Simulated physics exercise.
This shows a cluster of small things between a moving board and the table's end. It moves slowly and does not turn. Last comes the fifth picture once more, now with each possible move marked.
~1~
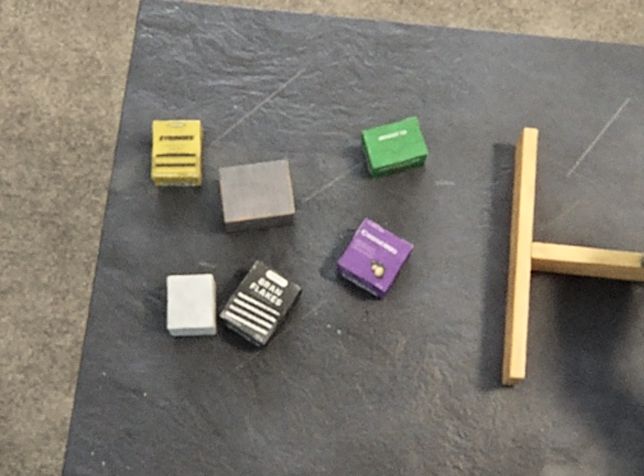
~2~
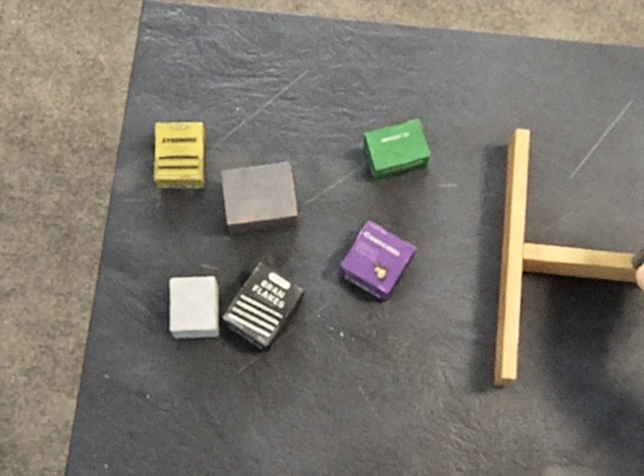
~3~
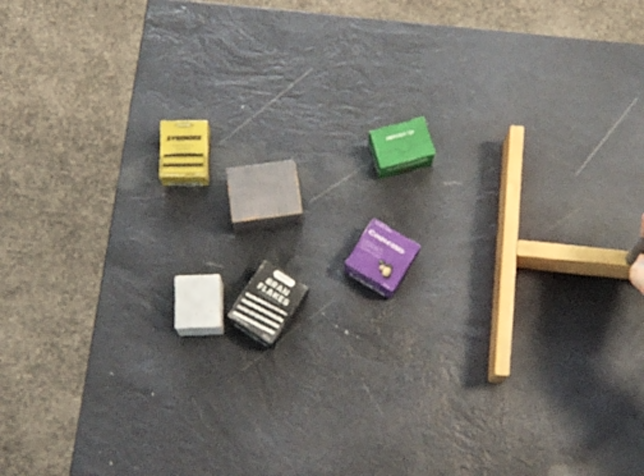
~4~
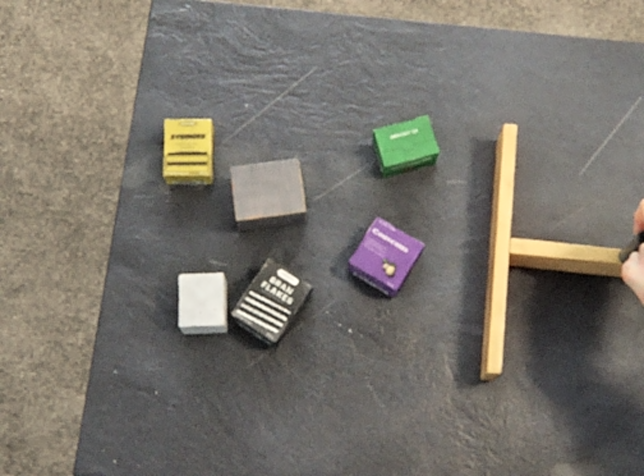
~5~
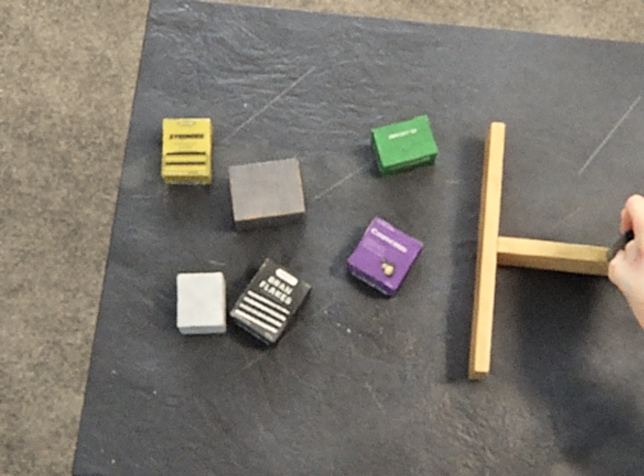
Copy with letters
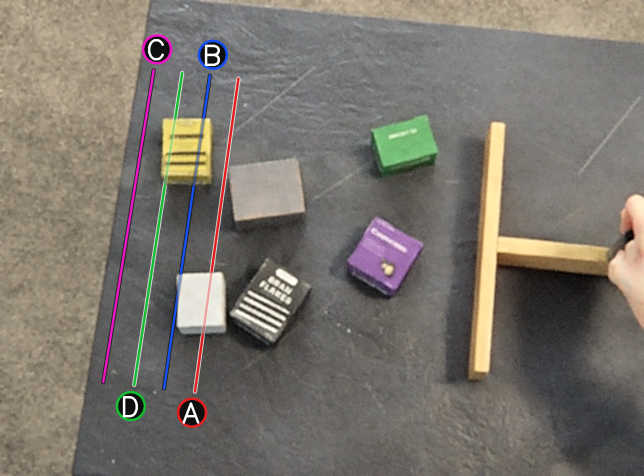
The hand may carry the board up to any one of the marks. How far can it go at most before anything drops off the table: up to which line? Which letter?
As far as mark A.
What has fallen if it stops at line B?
The yellow box goes over.
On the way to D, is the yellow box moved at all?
By then, yes.
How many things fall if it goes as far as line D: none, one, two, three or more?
Two.
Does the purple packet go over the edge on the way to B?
By then, no.
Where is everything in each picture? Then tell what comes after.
Board (524, 249); purple packet (375, 259); black box (262, 305), in the first frame.
Board (516, 250); white block (195, 308), in the second frame.
Board (510, 247); yellow box (185, 154), in the third frame.
Board (503, 245); black box (273, 303), in the fourth frame.
Board (490, 243); white block (202, 304); green packet (404, 147); yellow box (187, 152), in the fifth frame.
On the copy, A at (218, 229); B at (188, 226); C at (130, 220); D at (159, 223).
On A. First, board (392, 233); green packet (365, 135); purple packet (353, 259).
Then, board (293, 223); green packet (271, 125); grey block (258, 190).
Finally, board (220, 215); yellow box (139, 140); white block (129, 296); nothing has fallen.
By contrast, B drops the yellow box; C drops the purple packet, black box, grey block, white block, green packet and yellow box; D drops the white block and yellow box.
